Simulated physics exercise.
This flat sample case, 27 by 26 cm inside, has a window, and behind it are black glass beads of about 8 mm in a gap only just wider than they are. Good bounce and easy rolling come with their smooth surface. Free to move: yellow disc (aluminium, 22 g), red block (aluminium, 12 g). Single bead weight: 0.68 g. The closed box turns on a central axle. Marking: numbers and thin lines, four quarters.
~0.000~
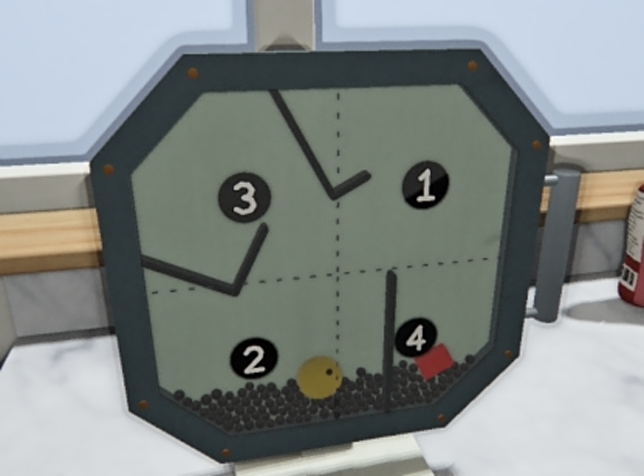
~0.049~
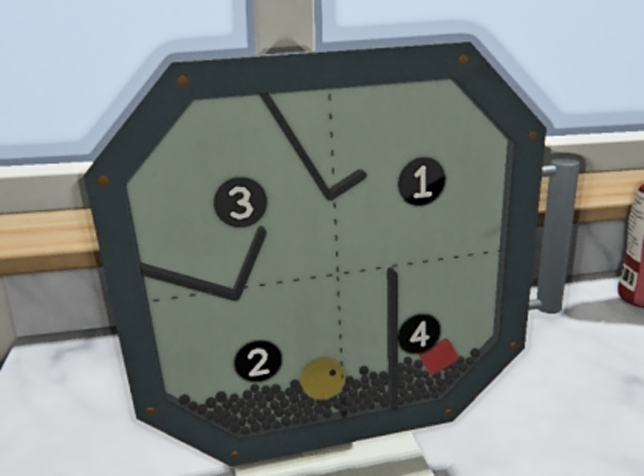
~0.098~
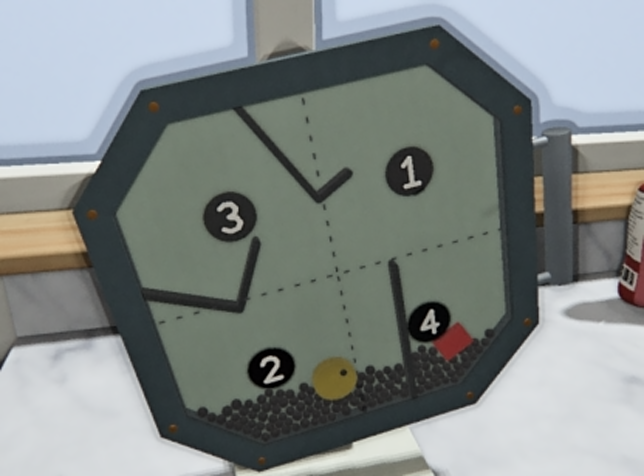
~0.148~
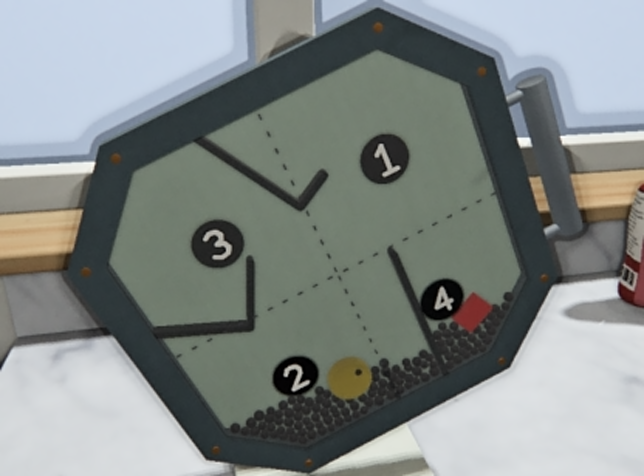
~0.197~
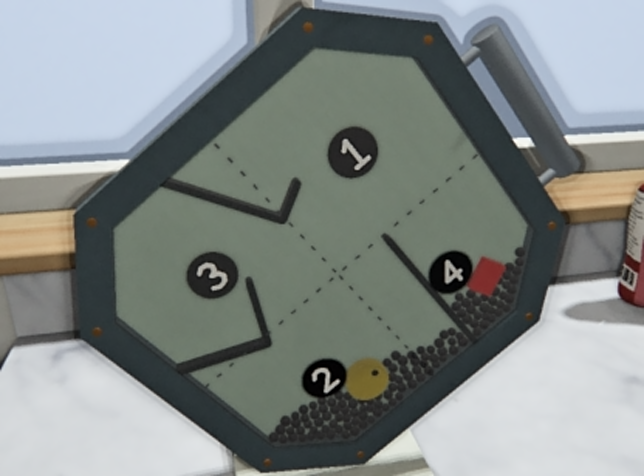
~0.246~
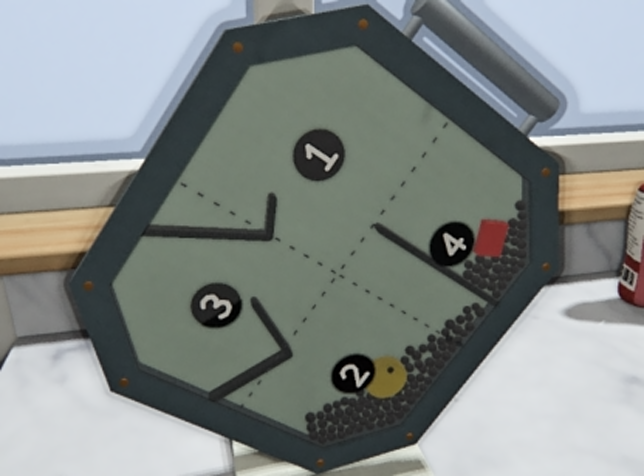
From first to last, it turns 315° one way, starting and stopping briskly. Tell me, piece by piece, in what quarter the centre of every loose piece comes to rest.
I would say red block 4, yellow disc 4.
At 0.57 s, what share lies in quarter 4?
The share there is around 25 percent.
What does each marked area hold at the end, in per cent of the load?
Final shares - quarter 1: 0 %, quarter 2: 30 %, quarter 3: 0 %, quarter 4: 70 %.
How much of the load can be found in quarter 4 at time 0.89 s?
Reading: Around 15 per cent of the load.
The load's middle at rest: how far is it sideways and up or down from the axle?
Left: About 4 cm; below: About 9 cm.
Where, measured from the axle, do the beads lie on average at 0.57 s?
8 cm right, 3 cm above.
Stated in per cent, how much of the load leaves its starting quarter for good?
Around 25 percent.
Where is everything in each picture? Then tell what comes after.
The first picture shows level; about 120 beads; load centre (330, 397); top bead (179, 395); yellow disc (320, 377); red block (434, 361) tilted 27°; no. 1 (425, 185), no. 2 (254, 359), no. 3 (245, 198), no. 4 (416, 338).
The second picture shows turned 3° anticlockwise; load centre (335, 396); top bead (408, 361).
The third picture shows turned 11° anticlockwise; load centre (351, 393); top bead (490, 334); wall ends (393, 265), (348, 172), (256, 242).
The fourth picture shows turned 24° anticlockwise; load centre (376, 384); top bead (509, 297); yellow disc (350, 378); red block (472, 313) tilted 51°.
The fifth picture shows turned 39° anticlockwise; load centre (401, 370); top bead (520, 252).
The sixth picture shows turned 54° anticlockwise; load centre (422, 353); top bead (521, 206); yellow disc (385, 377); red block (491, 238) tilted 81°; no. 1 (319, 155), no. 2 (353, 374), no. 3 (216, 306), no. 4 (452, 244).
After 0.57 s, it stands 154° anticlockwise; the beads' middle is 8 cm right of and 3 cm above the centre; no. 2, 65 %, no. 3, 5 %, no. 4, 25 %; yellow disc in no. 2; red block in no. 4.
After 0.89 s, it has come round 252° anticlockwise; the beads' middle is 1 cm right of and level with the centre; no. 1, 35 %, no. 2, 40 %, no. 3, 10 %, no. 4, 15 %; yellow disc in no. 2; red block in no. 1.
After 1.17 s, it has come round 315° anticlockwise; the beads' middle is 1 cm left of and 7 cm below the centre; no. 1, 25 %, no. 2, 30 %, no. 4, 40 %; yellow disc in no. 4; red block in no. 1.
Settled by 2.1 s, it has come round 315° anticlockwise; no. 1, 0 %, no. 2, 30 %, no. 3, 0 %, no. 4, 70 %; yellow disc in no. 4; red block in no. 4.
